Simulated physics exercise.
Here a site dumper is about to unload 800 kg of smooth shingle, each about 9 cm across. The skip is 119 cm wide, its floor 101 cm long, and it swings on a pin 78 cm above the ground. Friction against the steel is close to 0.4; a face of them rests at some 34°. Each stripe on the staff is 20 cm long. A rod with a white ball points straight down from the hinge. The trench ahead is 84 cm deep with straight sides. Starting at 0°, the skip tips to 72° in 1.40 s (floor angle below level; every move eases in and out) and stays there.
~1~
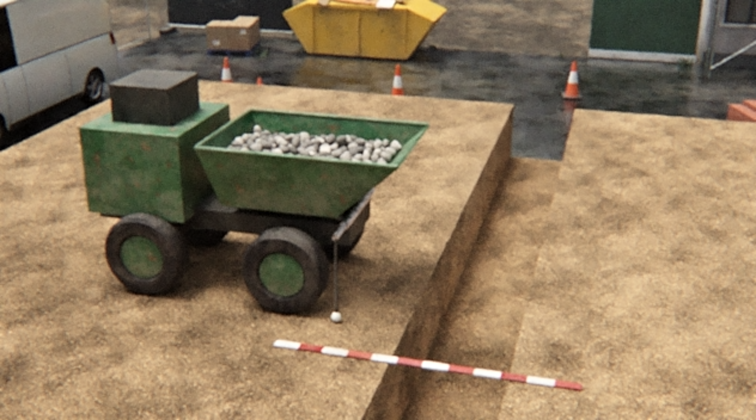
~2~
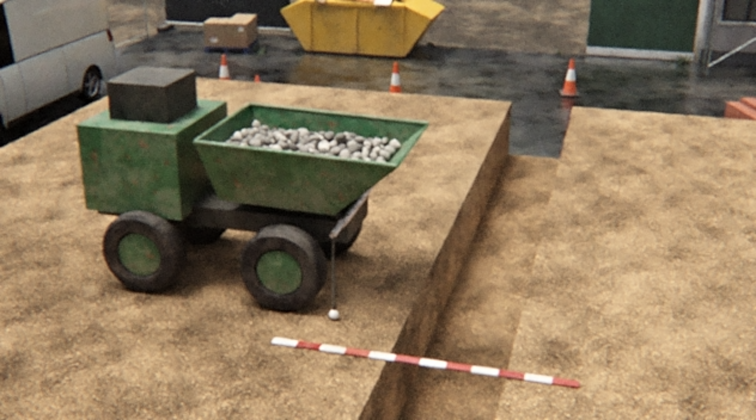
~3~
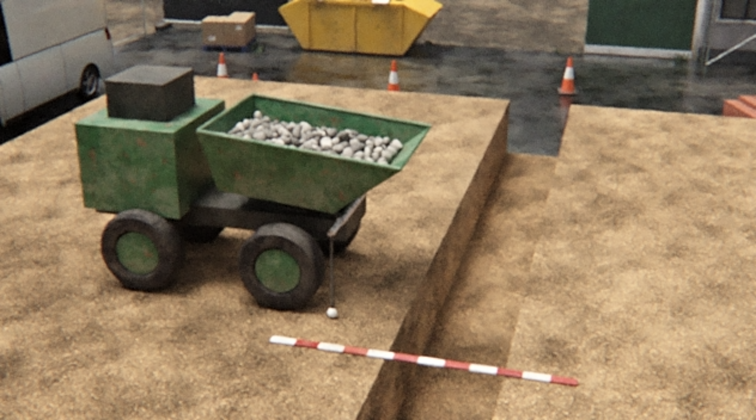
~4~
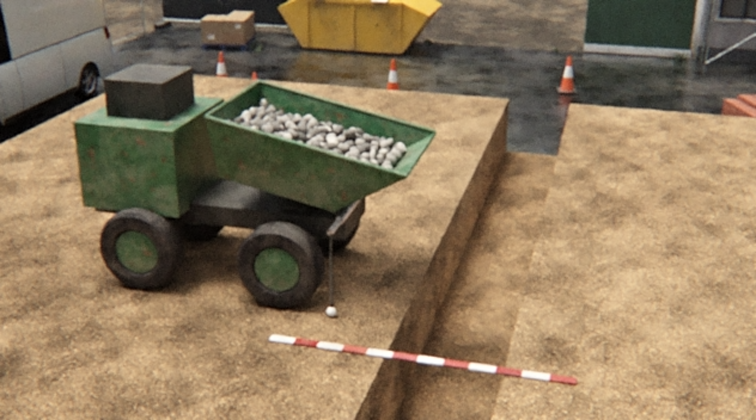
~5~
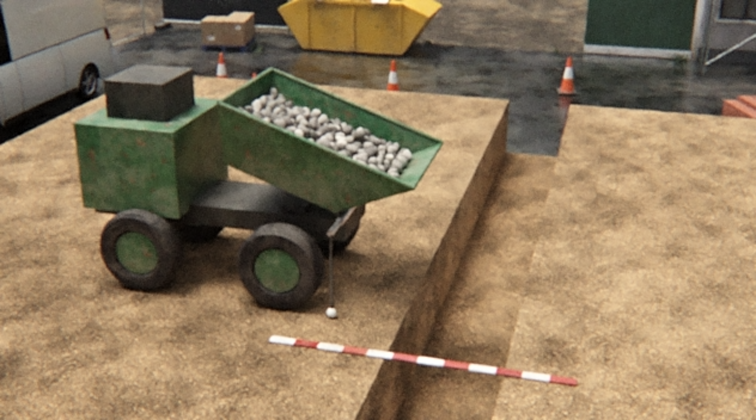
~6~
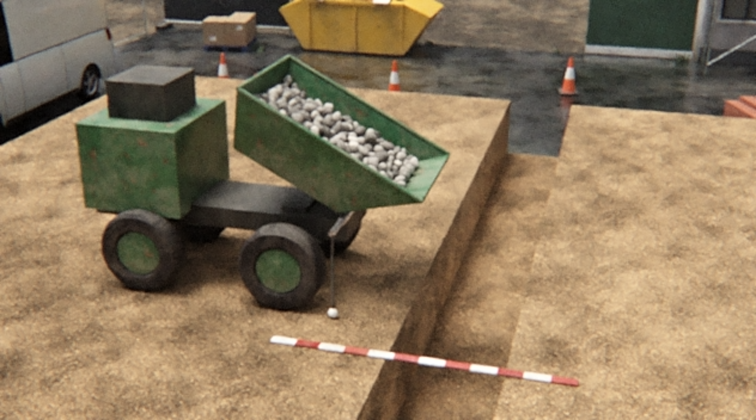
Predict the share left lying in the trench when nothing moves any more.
Close to 90 in a hundred.
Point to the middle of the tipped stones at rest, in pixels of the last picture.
Their middle is at about (482, 373).
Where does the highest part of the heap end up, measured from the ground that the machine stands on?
Some 10 cm above that level.
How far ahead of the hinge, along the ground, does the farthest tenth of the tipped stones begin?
Roughly 170 cm ahead of it.
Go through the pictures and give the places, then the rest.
The skip is at 0°, its lip at (397, 167); the top of the load is at (317, 141), in the first picture.
The skip is at 1°, its lip at (397, 167); the top of the load is at (289, 135), in the second picture.
Lip at (400, 170), floor tilted 5°, highest stones at (270, 127), in the third picture.
The skip is at 11°, its lip at (407, 177); the top of the load is at (265, 115), in the fourth picture.
Lip at (414, 188), floor tilted 19°, highest stones at (270, 104), in the fifth picture.
The skip is at 28°, its lip at (422, 202); the top of the load is at (280, 91), in the sixth picture.
A little later the floor is at 61°; 100 % in the skip; the foremost stones are at (432, 222).
Then the floor is at 72°; 59 % in the skip, 41 % in the trench; the foremost stones are at (512, 336).
Later still the floor is at 72°; 15 % in the skip, 75 % in the trench, 10 % past the trench; the foremost stones are at (599, 301).
In the end the floor is at 72°; 0 % in the skip, 89 % in the trench, 11 % past the trench; the foremost stones are at (744, 316).
